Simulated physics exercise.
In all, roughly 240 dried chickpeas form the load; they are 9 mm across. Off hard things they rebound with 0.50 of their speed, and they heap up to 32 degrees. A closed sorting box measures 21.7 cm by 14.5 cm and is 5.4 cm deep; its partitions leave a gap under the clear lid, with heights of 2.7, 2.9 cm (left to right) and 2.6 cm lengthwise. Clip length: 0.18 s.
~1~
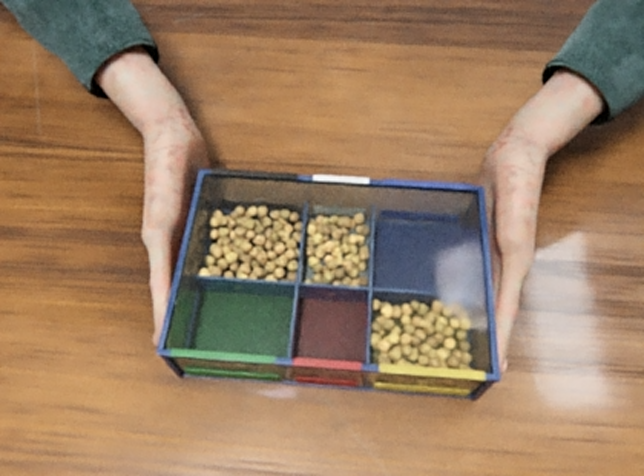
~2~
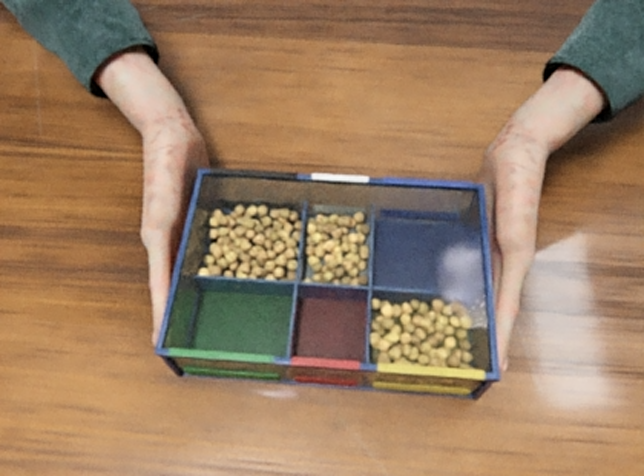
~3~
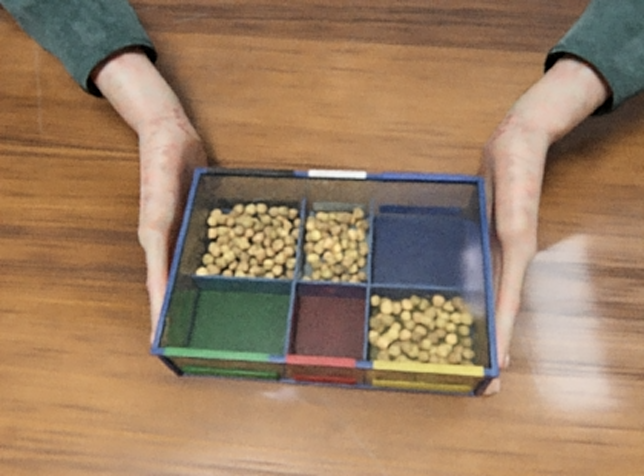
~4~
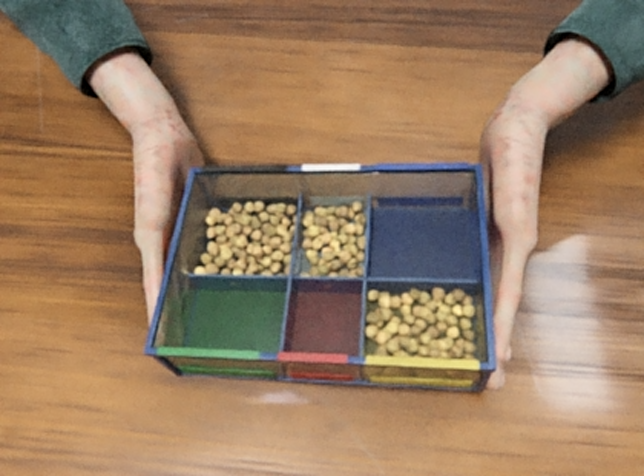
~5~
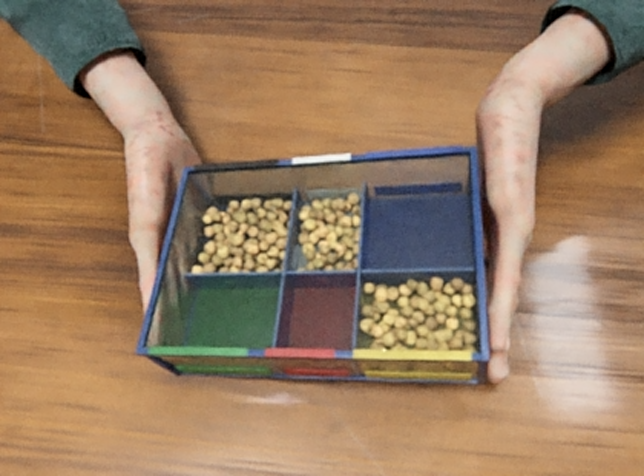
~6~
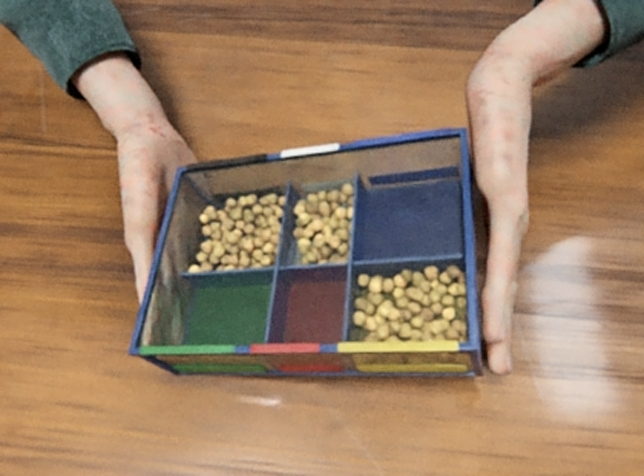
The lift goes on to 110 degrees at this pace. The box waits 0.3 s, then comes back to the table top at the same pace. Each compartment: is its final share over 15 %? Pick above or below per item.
Red = below; blue = below; green = above; yellow = below; white = below; black = above.
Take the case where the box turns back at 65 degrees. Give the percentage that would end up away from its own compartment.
Near 5 in a hundred.
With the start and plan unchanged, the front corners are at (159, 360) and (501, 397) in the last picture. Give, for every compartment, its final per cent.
Per cent at the finish: Red 30, blue 0, green 10, yellow 60, white 0, black 0.
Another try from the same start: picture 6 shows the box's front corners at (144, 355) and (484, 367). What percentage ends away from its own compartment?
In that case close to 70 per cent.
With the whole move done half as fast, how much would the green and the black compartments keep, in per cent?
Per cent - green: 45; black: 55.
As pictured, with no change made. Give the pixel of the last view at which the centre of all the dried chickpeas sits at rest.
Est. centre at rest: (228, 271) px.
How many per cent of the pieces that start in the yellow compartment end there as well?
Around 0 per cent of it.
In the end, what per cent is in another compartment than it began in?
It works out to about 60 per cent.
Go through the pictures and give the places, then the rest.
Box tilt 0 degrees, front corners at (164, 350) and (493, 375); yellow 35 %, white 25 %, black 45 %, in the first picture.
Box tilt 1 degrees, front corners at (162, 350) and (492, 374), in the second picture.
Box tilt 3 degrees, front corners at (158, 349) and (491, 371), lowest corner left front, in the third picture.
Box tilt 7 degrees, front corners at (152, 349) and (488, 364), lowest corner left front, in the fourth picture.
Box tilt 13 degrees, front corners at (144, 349) and (482, 354), lowest corner left front, in the fifth picture.
Box tilt 18 degrees, front corners at (136, 349) and (470, 344), lowest corner left front; yellow 35 %, white 25 %, black 45 %, in the sixth picture.
Then, 0.82 s after the last picture, tilt 110 degrees; red 5 %, green 35 %, yellow 5 %, black 60 %.
Then, 1.37 s after the last picture, tilt 59 degrees; green 40 %, black 60 %.
Then, 1.97 s after the last picture, tilt 0 degrees; green 45 %, black 55 %.
In the end, red 0 %, blue 0 %, green 45 %, yellow 0 %, white 0 %, black 55 %.
